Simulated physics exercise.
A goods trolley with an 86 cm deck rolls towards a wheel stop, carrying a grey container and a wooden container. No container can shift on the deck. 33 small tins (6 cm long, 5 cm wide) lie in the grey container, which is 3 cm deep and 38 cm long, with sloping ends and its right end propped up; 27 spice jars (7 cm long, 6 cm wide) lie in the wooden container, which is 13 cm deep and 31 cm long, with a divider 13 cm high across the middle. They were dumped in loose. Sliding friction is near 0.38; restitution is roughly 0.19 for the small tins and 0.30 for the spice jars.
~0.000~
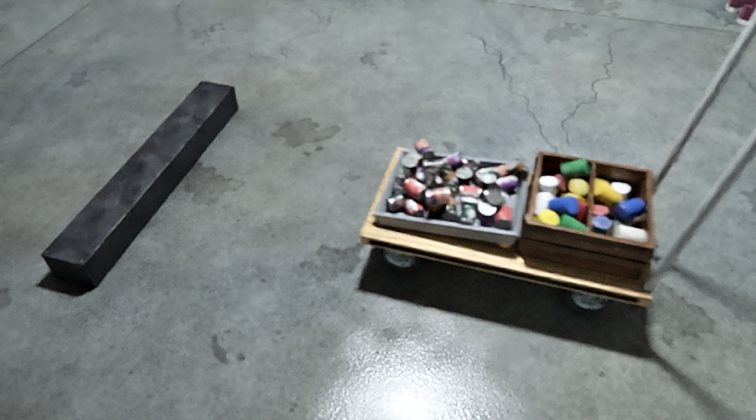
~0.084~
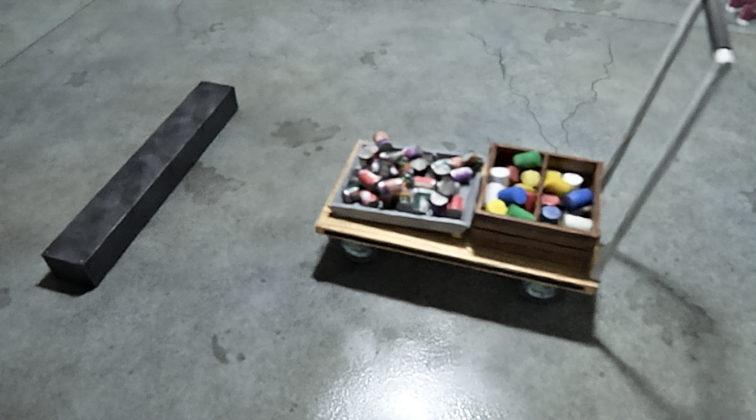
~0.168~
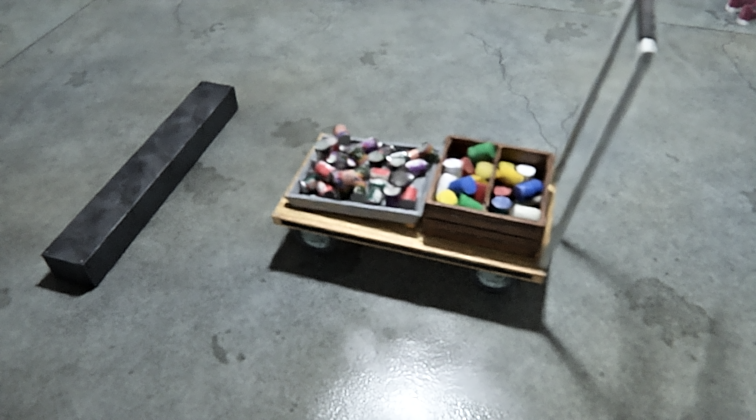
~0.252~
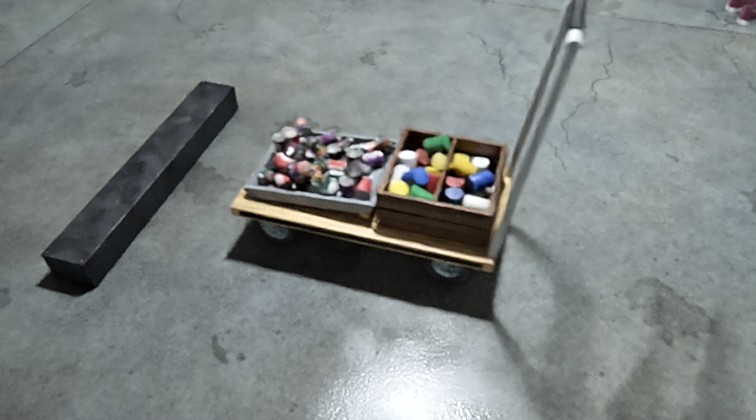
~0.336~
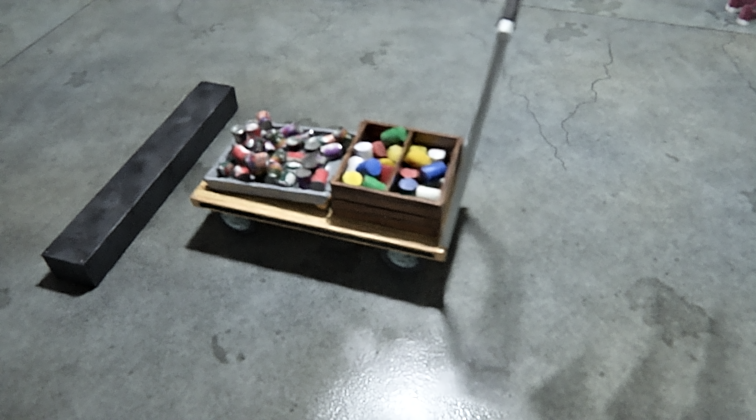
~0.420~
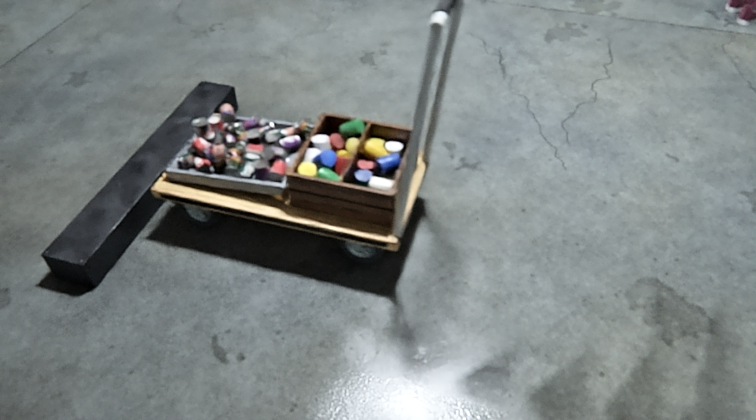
On a smooth grey concrete floor with cracks and stains, seen from above at an angle, a bright patch of light shines near the bottom. A long black block lies at the left, and a flat wooden trolley with a tall metal handle carries a grey tray of small tins beside a divided brown box of colourful jars. The trolley rolls steadily leftward, drawing close to the block, while the camera stays still.
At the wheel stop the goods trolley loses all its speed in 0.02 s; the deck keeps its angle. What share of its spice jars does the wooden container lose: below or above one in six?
Out of the wooden container go under a sixth of the spice jars.
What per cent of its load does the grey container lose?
Lost: Grey container 40 per cent.
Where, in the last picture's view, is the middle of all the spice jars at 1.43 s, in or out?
At about (312, 165).
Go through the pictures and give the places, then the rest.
In the first frame (places track the rim corner closest to us here), wooden container (649, 246); grey container (515, 234); 86 cm to go; all still inside.
Wooden container (593, 234); grey container (465, 223); 71 cm to go, in the second frame.
Wooden container (539, 224); grey container (417, 213); 56 cm to go, in the third frame.
Wooden container (487, 213); grey container (370, 203); 42 cm to go, in the fourth frame.
Wooden container (437, 203); grey container (325, 194); 27 cm to go, in the fifth frame.
Wooden container (388, 193); grey container (281, 185); 12 cm to go; all still inside, in the sixth frame.
After 0.48 s, contact.
After 0.58 s, the grey container is down by 5 of 33 and the wooden container has all 27.
After 0.70 s, the grey container is down by 11 of 33 and the wooden container has all 27.
After 0.93 s, the grey container is down by 12 of 33 and the wooden container is down by 1 of 27.
When it is over (at 1.43 s), the grey container is down by 13 of 33 and the wooden container is down by 1 of 27. Asked share, 1 of 27, 4 per cent.
